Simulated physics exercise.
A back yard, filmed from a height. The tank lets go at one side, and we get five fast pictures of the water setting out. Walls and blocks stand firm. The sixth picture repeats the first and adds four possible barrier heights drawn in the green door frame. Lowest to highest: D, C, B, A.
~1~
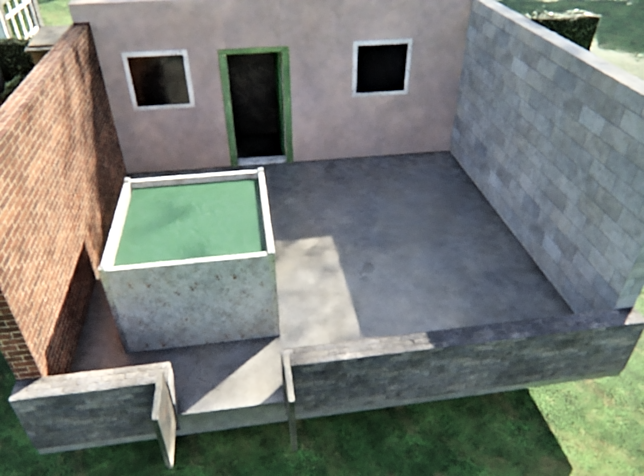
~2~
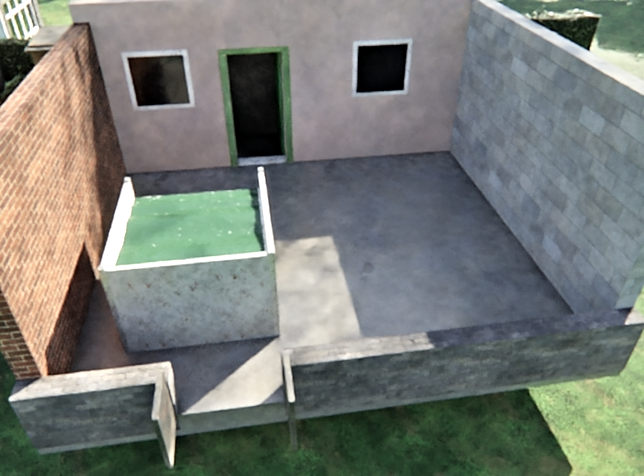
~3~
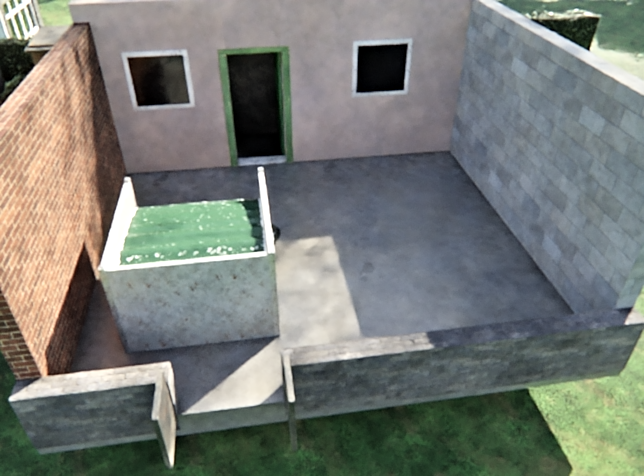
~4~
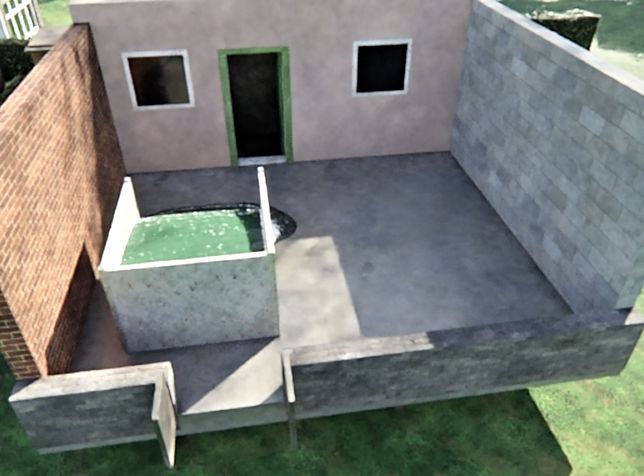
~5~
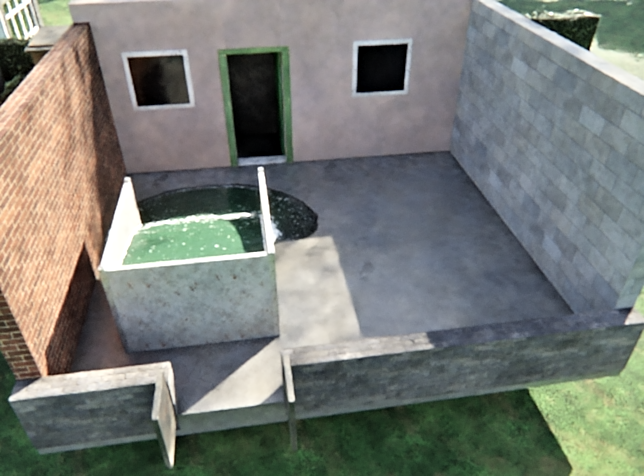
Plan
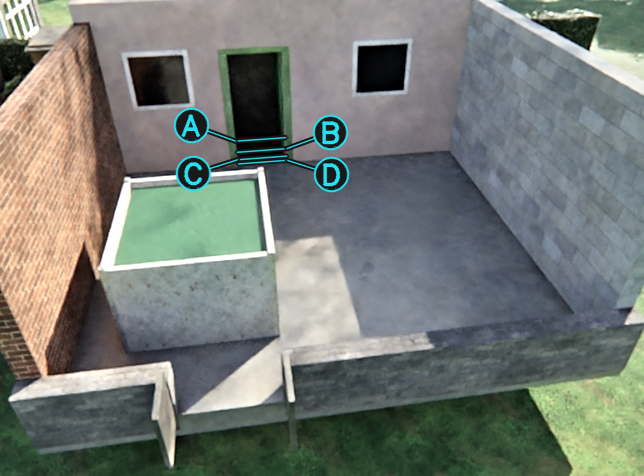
A back yard with a grey floor is seen from a height, the camera still. A pinkish house wall with a green doorway between two white-framed windows stands behind, brick wall left, grey block wall right, and a low front wall with an open gate. In the pale tank at left, the far side disappears, the green water sinks, and a dark, rounded sheet spreads behind it and rightward.
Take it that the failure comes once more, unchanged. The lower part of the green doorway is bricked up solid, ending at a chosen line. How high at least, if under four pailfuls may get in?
A will do.
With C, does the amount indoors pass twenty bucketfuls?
Yes.
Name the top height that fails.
B it is.
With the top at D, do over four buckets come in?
Yes, it does.
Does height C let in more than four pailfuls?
Yes.
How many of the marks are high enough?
One of the four.
On the marked copy, A at (261, 139); B at (261, 150); C at (262, 157); D at (262, 162); from the bottom up D, C, B, A.
If A is chosen, a bucket or two gets in.
If B is chosen, some 20 bucketfuls get in.
If C is chosen, dozens of bucketfuls pour in.
If D is chosen, dozens of bucketfuls pour in.
